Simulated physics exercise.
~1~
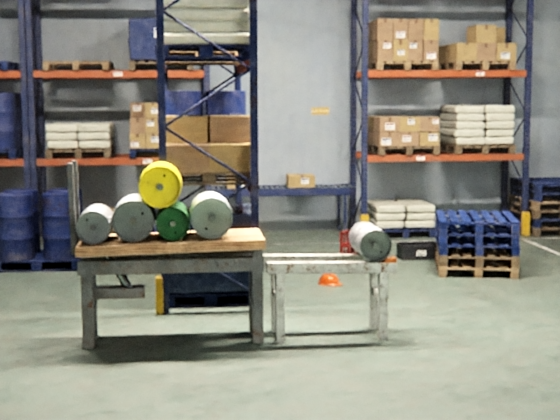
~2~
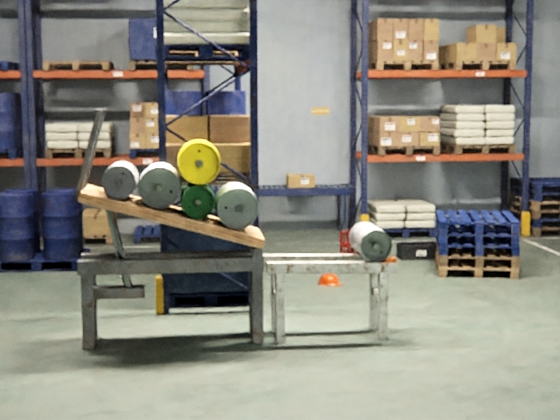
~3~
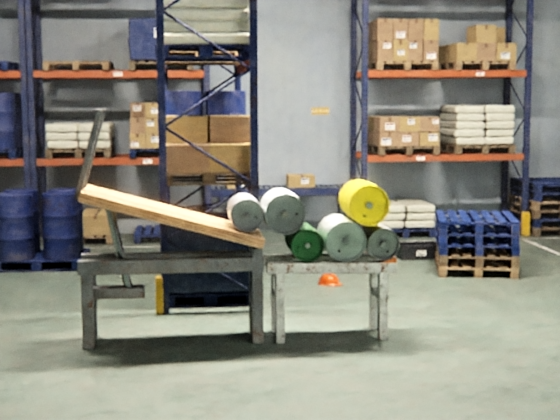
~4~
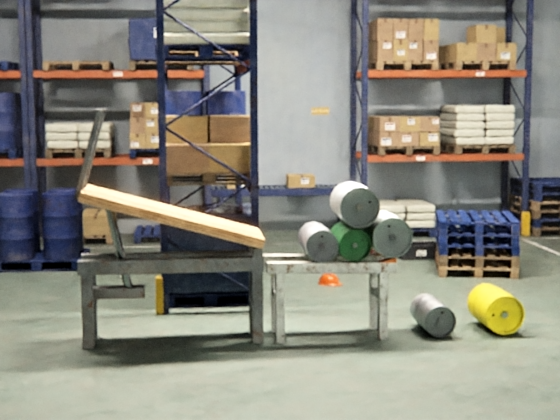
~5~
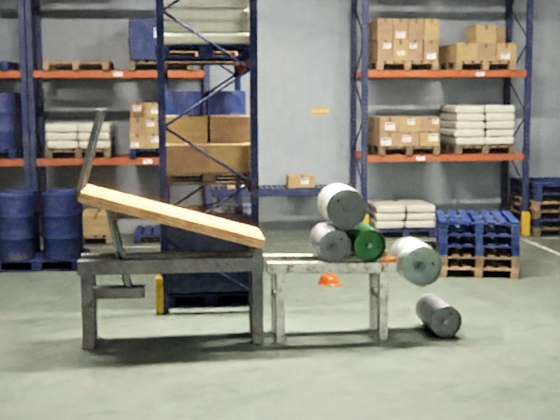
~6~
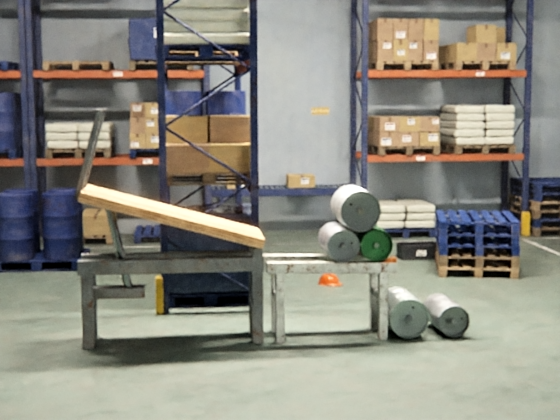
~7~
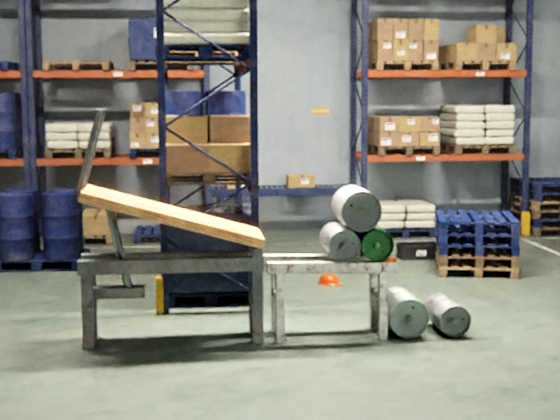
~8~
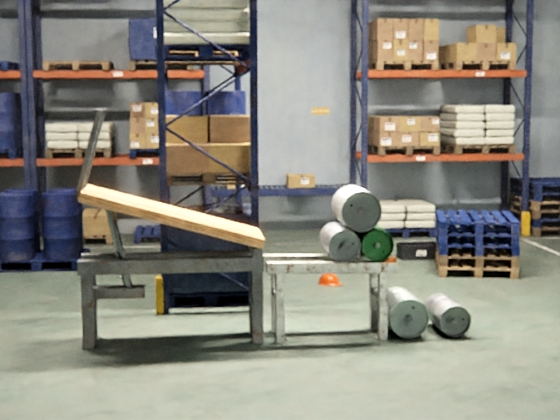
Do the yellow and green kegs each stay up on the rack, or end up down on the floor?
The yellow keg goes over the end of the rack and down to the floor. The green keg stays up on the rack.
